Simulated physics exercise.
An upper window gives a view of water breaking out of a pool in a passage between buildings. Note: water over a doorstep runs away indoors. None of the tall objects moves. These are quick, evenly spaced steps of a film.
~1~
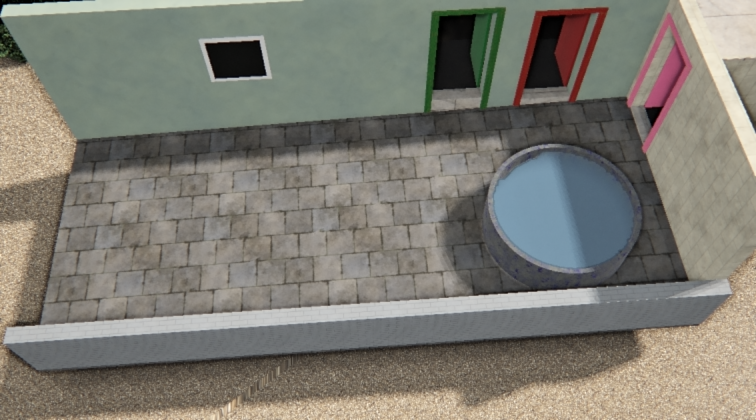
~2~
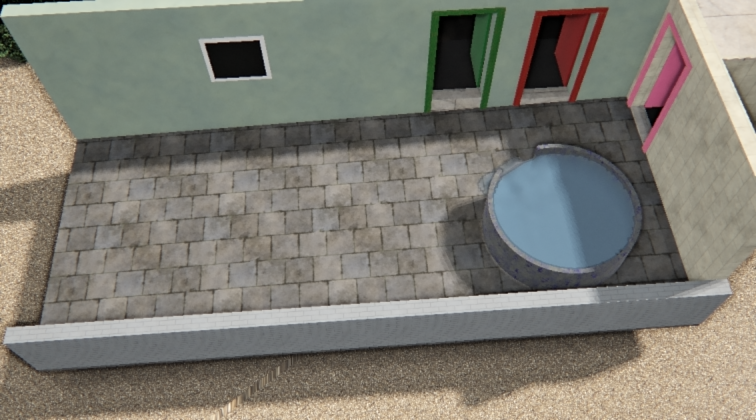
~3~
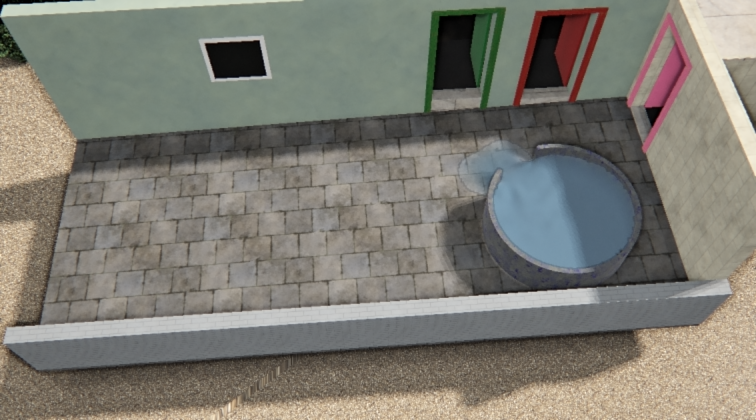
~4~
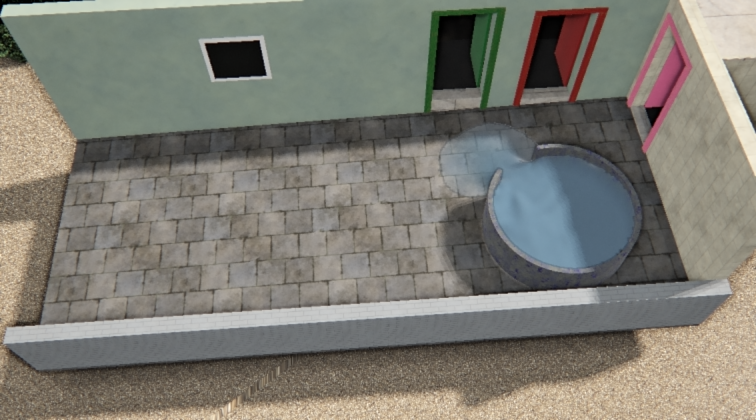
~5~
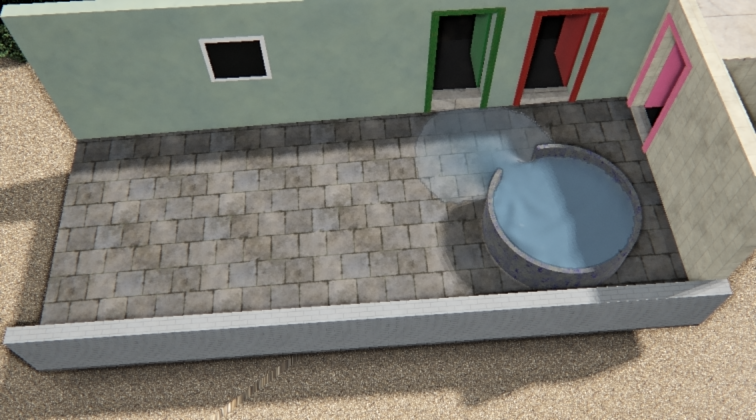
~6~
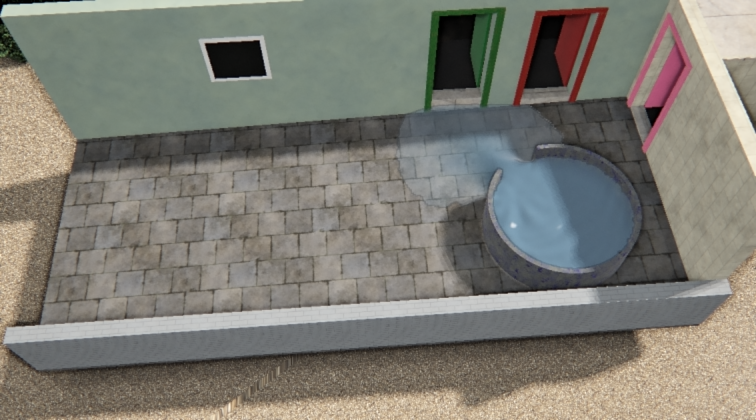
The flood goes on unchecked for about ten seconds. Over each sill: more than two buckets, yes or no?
Pink door: Yes, more; red door: No, not more; green door: No, not more.
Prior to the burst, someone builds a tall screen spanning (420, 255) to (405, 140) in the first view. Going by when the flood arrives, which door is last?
The pink-painted one comes last.
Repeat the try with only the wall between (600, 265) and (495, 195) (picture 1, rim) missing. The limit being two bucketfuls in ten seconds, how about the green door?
Taking them in turn, green door falls short.
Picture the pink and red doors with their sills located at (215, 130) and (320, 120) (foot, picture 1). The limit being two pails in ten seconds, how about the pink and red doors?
Note: Pink door keeps within limits; red door keeps within limits.
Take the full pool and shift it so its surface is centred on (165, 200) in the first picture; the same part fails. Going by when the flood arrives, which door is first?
Answer: The door marked green.
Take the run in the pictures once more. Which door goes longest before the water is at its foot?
My pick is the one in pink.
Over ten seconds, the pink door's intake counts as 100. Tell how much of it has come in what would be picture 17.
It should be near 0 percent of the ten-second total.
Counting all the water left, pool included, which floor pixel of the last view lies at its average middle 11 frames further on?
I'd say near (494, 190).
A moment on, water covers 20 % of the floor; the pink door not reached, the red door wet at the sill, nothing in, the green door wet at the sill, nothing in.
Next, water covers 30 % of the floor; the pink door not reached, the red door wet at the sill, nothing in, the green door under two buckets in.
Then, water covers 55 % of the floor; the pink door under two buckets in, the red door wet at the sill, nothing in, the green door under two buckets in.
Later, water covers 70 % of the floor; the pink door over two buckets in, the red door wet at the sill, nothing in, the green door under two buckets in.
In the end, water covers 70 % of the floor; the pink door over two buckets in, the red door wet at the sill, nothing in, the green door under two buckets in.
